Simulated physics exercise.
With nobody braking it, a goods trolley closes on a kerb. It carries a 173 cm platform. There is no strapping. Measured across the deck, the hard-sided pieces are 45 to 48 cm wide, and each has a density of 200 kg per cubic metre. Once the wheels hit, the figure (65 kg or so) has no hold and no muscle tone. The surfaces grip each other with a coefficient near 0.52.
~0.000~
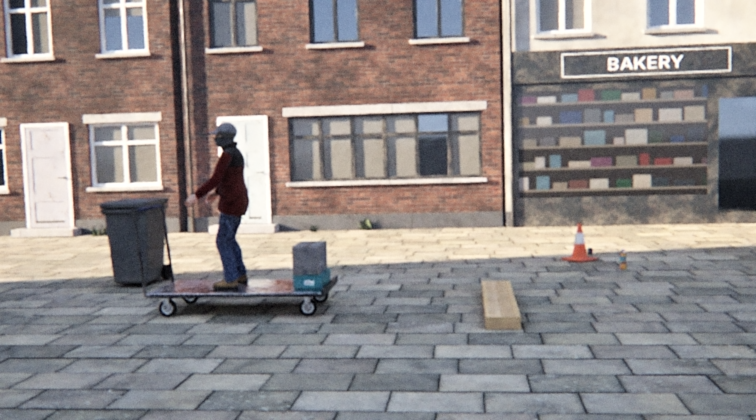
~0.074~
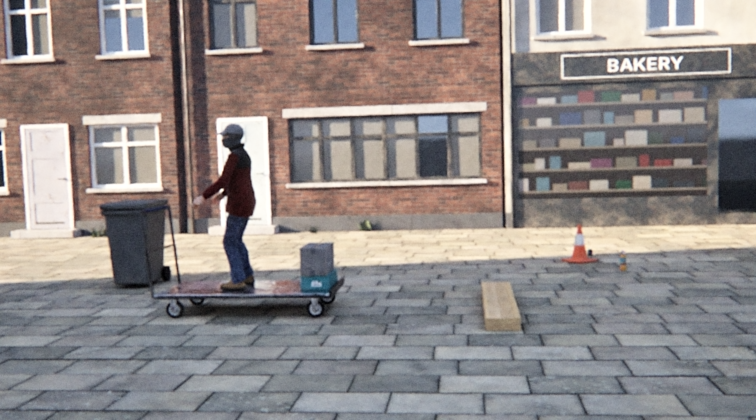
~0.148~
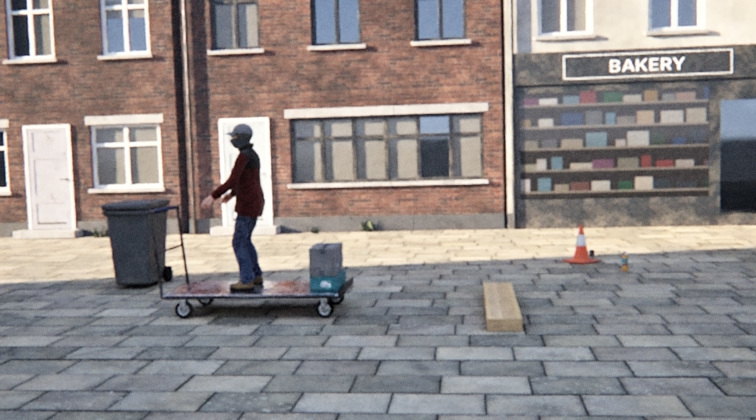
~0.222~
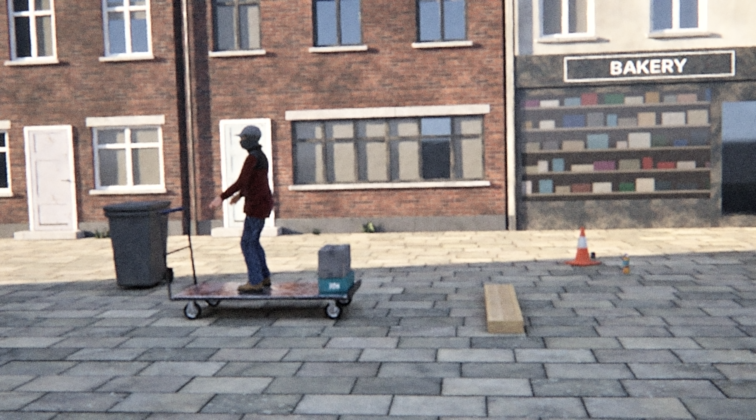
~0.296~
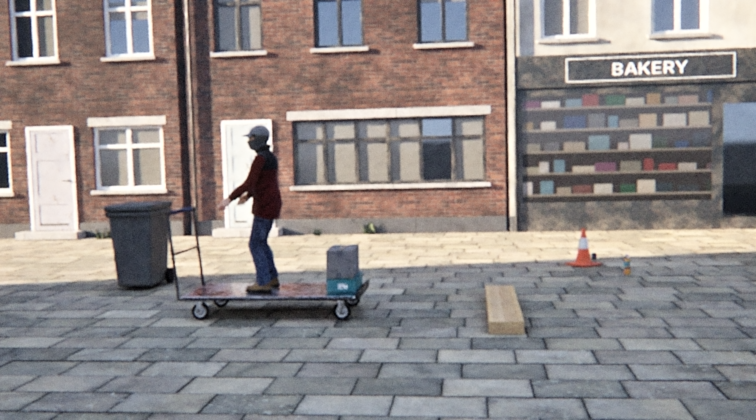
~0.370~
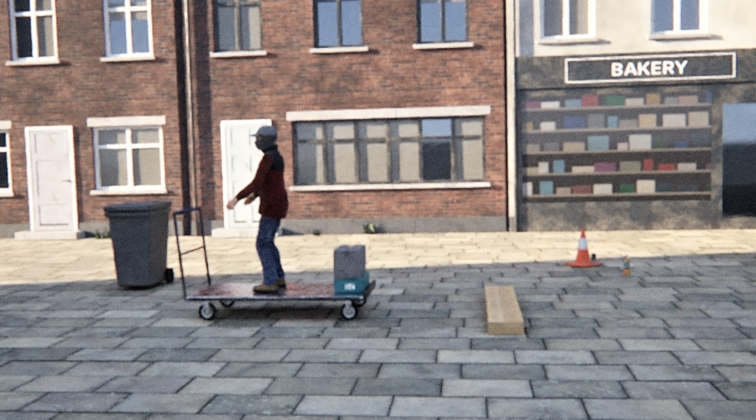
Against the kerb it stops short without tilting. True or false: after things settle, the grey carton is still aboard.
True.
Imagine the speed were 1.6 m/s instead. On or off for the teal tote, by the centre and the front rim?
Lab note: Teal - remains loaded.
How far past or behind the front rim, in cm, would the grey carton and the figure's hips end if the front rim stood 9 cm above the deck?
Grey 10 behind, hips 60 behind.
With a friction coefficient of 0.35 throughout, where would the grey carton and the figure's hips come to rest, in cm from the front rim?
The grey one would stop 10 behind the front rim, and the hips 60 behind it.
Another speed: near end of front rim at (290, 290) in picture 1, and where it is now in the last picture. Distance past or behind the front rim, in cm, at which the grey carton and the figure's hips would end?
The grey one would stop 60 cm past the front rim, and the hips 0 cm behind it.
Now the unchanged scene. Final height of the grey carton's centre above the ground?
Near 50 cm above the ground.
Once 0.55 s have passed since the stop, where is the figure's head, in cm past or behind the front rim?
Position: Approx. 60 cm behind the front rim.
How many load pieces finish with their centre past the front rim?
I make the total 0.
The wheels strike at 1.59 s.
After 1.84 s the grey carton is 10 cm behind the rim, tilted 0°, near (484, 260) in the last picture's view.
After 2.14 s the grey carton is 10 cm behind the rim, tilted 0°, near (485, 260) in the last picture's view.
After 2.59 s the grey carton is 11 cm behind the rim, tilted 0°, near (484, 260) in the last picture's view.
When all is still (2.8 s), nothing is past the rim; behind it, grey carton, teal tote and the figure's hips.
